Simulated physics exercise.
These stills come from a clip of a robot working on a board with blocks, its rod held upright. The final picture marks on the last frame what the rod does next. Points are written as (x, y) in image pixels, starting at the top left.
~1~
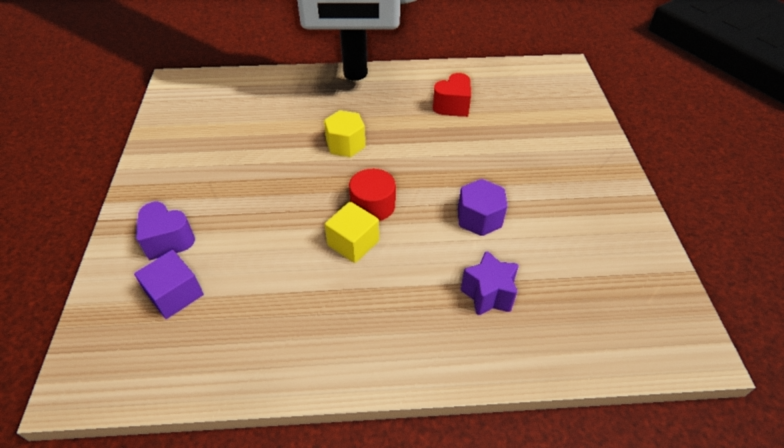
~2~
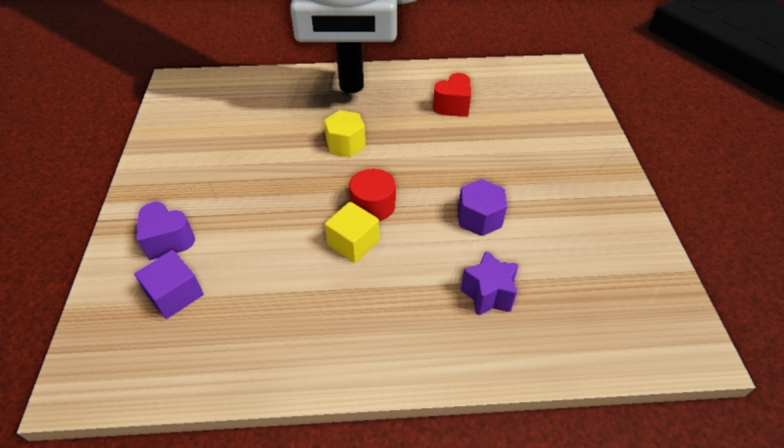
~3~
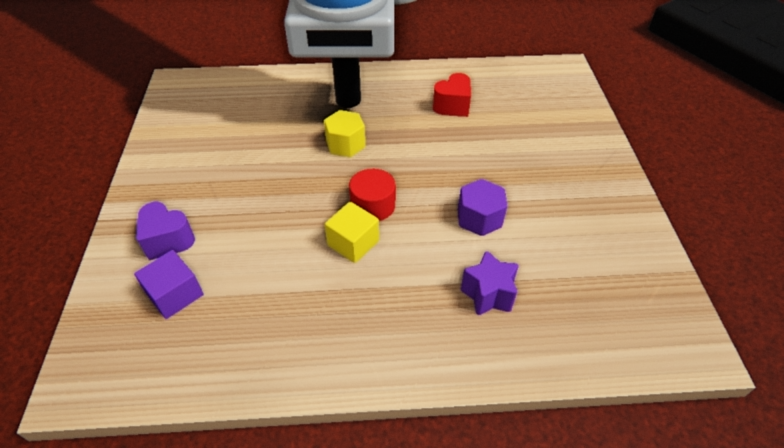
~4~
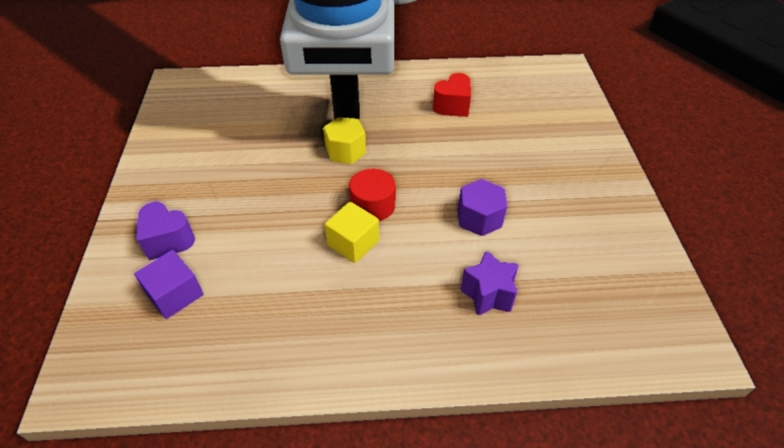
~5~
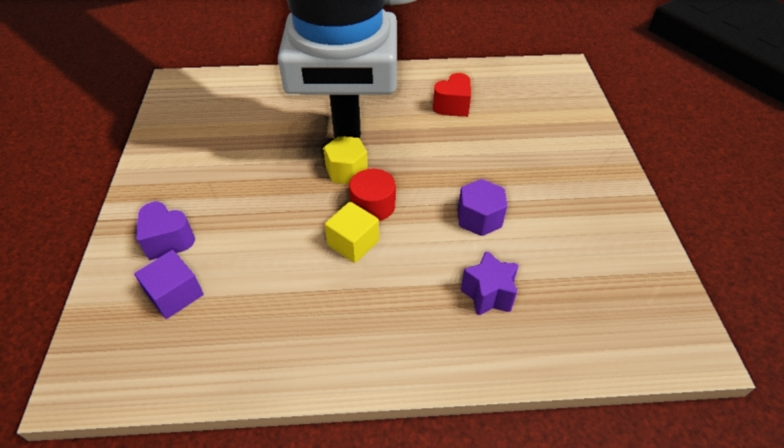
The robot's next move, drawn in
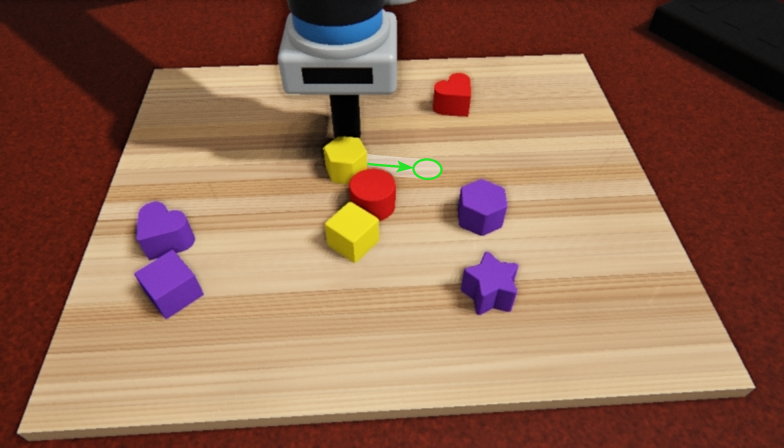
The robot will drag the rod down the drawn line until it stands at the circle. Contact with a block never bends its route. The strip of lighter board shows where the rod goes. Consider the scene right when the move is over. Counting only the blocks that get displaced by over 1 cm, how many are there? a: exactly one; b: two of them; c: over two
My answer is option a.
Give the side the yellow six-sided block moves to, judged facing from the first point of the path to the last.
It slides rightward.
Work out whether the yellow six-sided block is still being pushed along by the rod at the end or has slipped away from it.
The rod moves past it.
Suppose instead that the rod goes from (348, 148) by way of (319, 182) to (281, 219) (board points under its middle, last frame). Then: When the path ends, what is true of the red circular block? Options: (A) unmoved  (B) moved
B (moved)
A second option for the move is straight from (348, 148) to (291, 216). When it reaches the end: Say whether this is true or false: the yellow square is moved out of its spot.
This is false.
Drawn move, from (348, 148) via (366, 164) and (397, 166), ending at (427, 169).
What follows on the original path. One third of the way, rod at (366, 151); yellow six-sided block at (347, 162), turned 15° clockwise; red circular block at (373, 186).
Two thirds of the way, rod at (397, 153); yellow six-sided block at (347, 162), turned 15° clockwise; red circular block at (373, 186).
At the end, rod at (428, 156); yellow six-sided block at (347, 162), turned 15° clockwise; red circular block at (373, 186); purple six-sided block still.
